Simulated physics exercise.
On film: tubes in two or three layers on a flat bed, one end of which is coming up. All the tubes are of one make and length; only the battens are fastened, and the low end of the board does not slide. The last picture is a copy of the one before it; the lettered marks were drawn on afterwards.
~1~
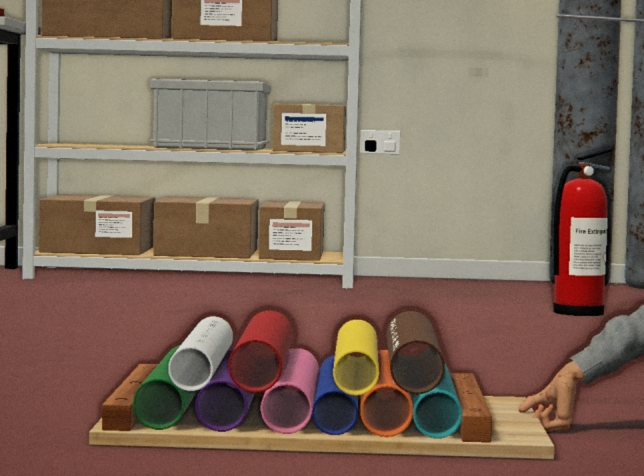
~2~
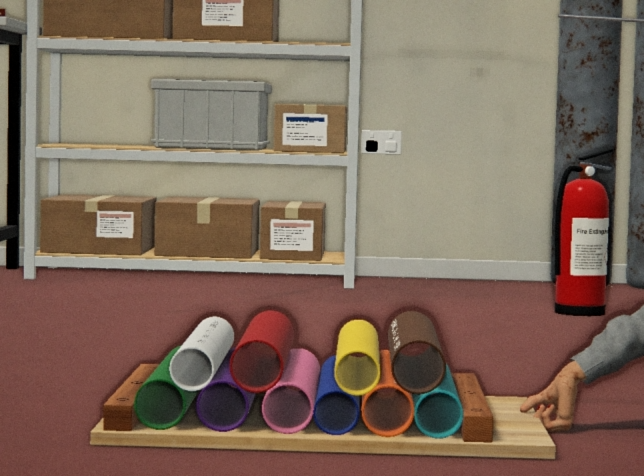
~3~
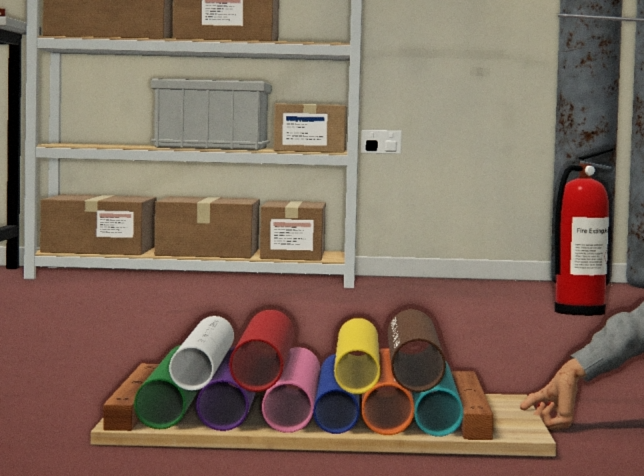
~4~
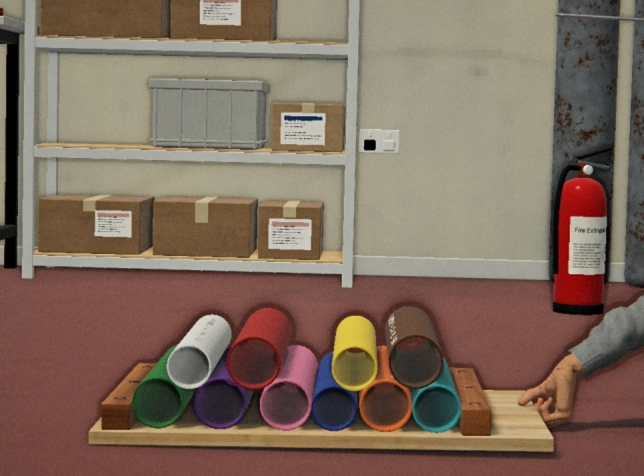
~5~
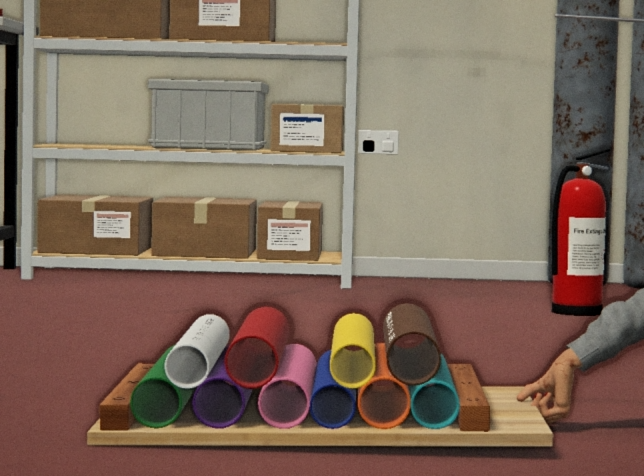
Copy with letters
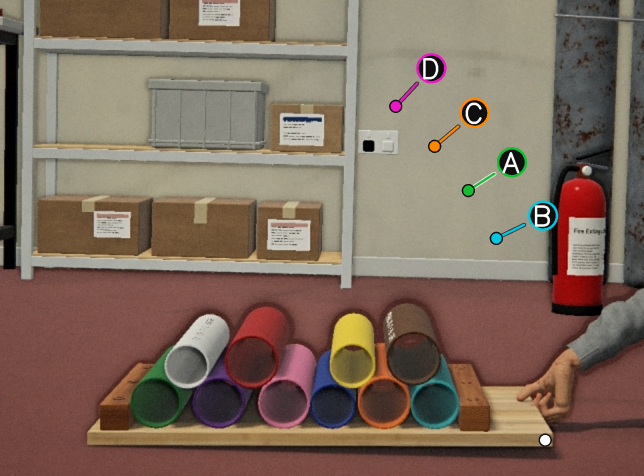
Colored tubes lie stacked between battens on a board, barely moving, while a hand touches its right end.
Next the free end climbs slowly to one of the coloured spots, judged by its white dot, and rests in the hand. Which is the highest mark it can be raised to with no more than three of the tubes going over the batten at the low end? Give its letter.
The last mark within the limit is B.
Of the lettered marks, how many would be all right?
One of the four.
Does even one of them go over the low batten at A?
Yes.
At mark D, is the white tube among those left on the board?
No.
On the copy, A at (468, 190); B at (496, 239); C at (434, 146); D at (396, 106); the white dot at (545, 440).
On B. First, board at 16°.
Then, board at 28°.
Finally, board at 28°, none over the low batten.
By contrast, A four over the low batten (yellow, brown, white, red); C four over the low batten (yellow, brown, white, red); D four over the low batten (yellow, brown, white, red).
